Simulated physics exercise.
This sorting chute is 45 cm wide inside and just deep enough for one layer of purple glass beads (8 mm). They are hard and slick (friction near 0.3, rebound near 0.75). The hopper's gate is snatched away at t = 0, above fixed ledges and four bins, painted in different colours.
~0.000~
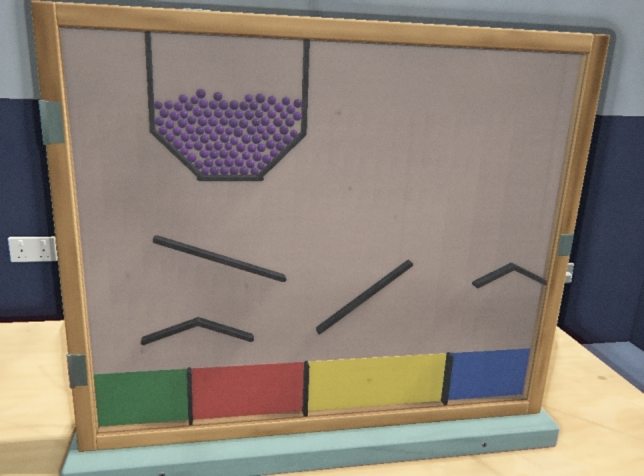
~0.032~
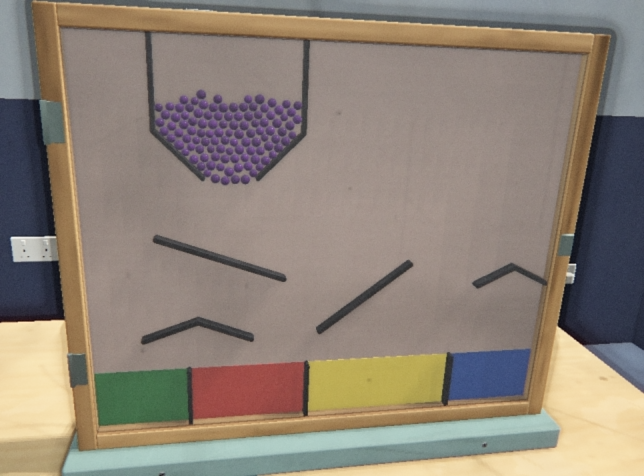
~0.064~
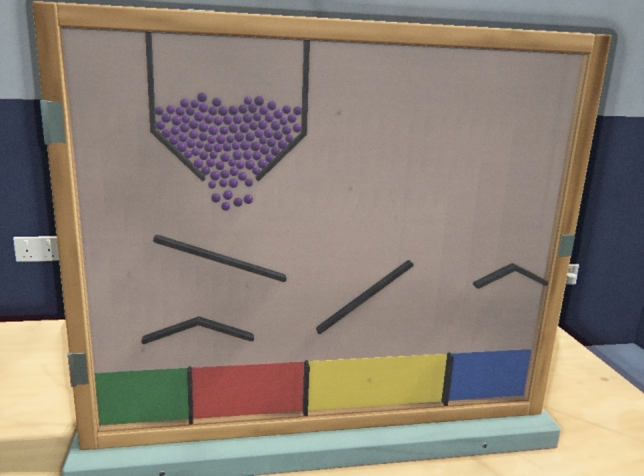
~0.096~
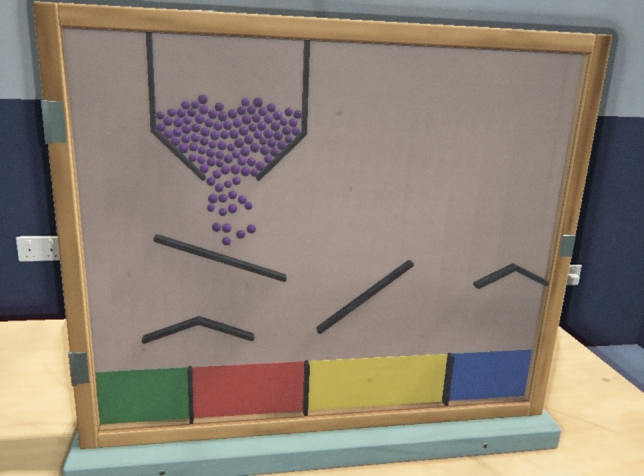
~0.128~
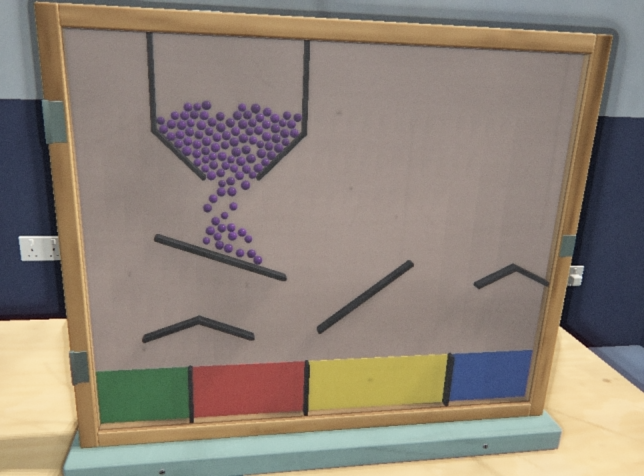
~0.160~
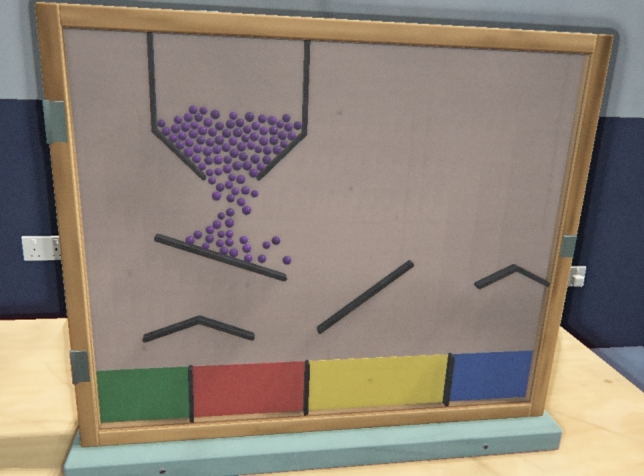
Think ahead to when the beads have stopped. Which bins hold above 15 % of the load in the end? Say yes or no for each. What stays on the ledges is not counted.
Green: No; yellow: No; red: Yes; blue: No.
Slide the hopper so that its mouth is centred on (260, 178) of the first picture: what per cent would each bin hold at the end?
Green bin: 0; yellow bin: 0; red bin: 100; blue bin: 0.
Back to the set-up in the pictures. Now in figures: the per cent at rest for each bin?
Green bin: 5; yellow bin: 0; red bin: 95; blue bin: 0.
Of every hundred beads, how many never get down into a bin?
About 0 per cent.
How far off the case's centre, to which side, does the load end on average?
Some 8 cm left of it.
After 0.34 s, 70 % have left the hopper; down in the bins, nothing yet.
After 0.55 s, 100 % have left the hopper; down in the bins, red 20 %.
All still by 1.9 s, green 5 %, yellow 0 %, red 95 %, blue 0 %.
